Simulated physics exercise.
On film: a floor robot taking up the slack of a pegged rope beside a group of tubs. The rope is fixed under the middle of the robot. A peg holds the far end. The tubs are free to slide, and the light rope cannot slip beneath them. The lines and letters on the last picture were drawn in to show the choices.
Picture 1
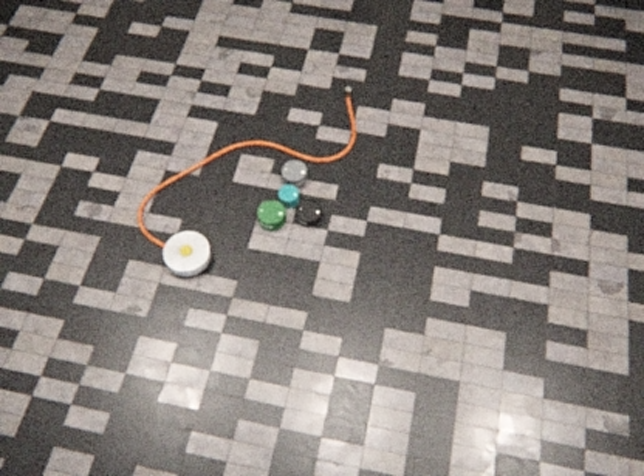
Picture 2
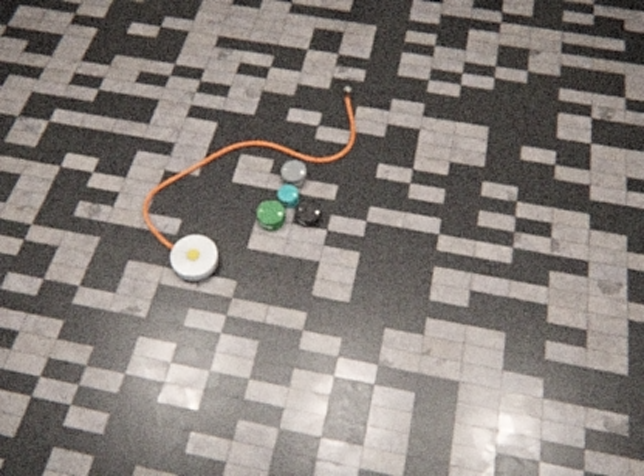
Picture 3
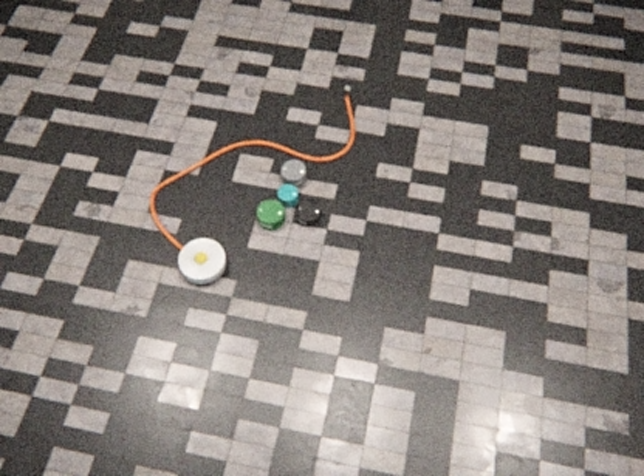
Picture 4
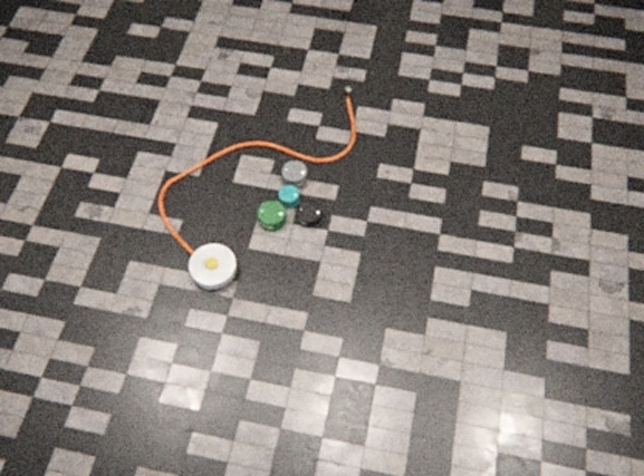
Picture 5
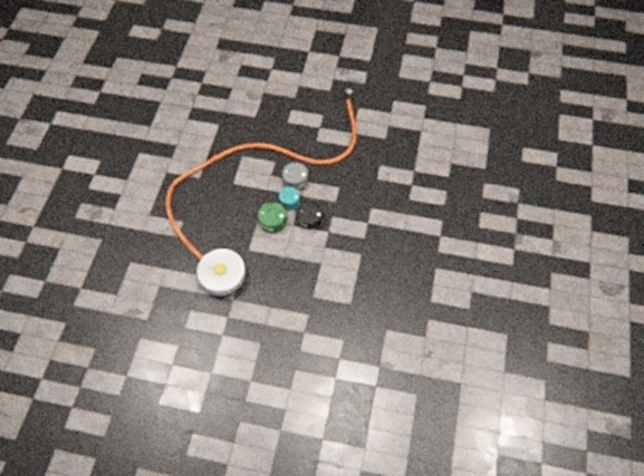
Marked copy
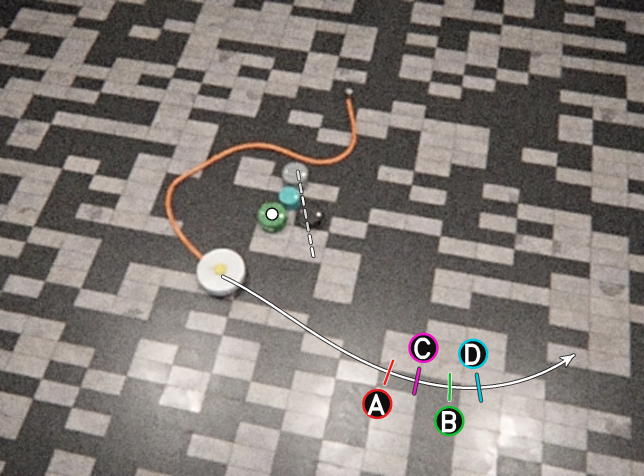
A round white robot with a yellow centre, attached to a curving orange rope, glides slowly down and to the right across a black and grey tiled floor. The rope's left bend shifts rightward along with it, while its far end and the four small tubs beside it stay almost still.
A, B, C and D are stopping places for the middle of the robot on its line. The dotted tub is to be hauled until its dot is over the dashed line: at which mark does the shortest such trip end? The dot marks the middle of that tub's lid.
At D, and not before.
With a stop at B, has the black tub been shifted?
By then, yes.
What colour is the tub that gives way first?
Green.
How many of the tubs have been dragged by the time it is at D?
Four.
On the marked copy, A at (389, 372); B at (450, 387); C at (417, 381); D at (479, 388); the dashed line at (305, 212); the route from (223, 277) via (389, 372) to (574, 355); the white dot at (272, 214).
Following D. Soon after the start, robot (301, 321); green tub (273, 218).
Later, robot (392, 370); green tub (273, 218).
In the end, robot (481, 385); turquoise tub (304, 197); black tub (337, 214); grey tub (311, 178); green tub (311, 216); the dot on the green tub is over the dashed line.
As for the rest, A leaves the dotted tub short, at (273, 218); B leaves the dotted tub short, at (295, 217); C leaves the dotted tub short, at (273, 218).
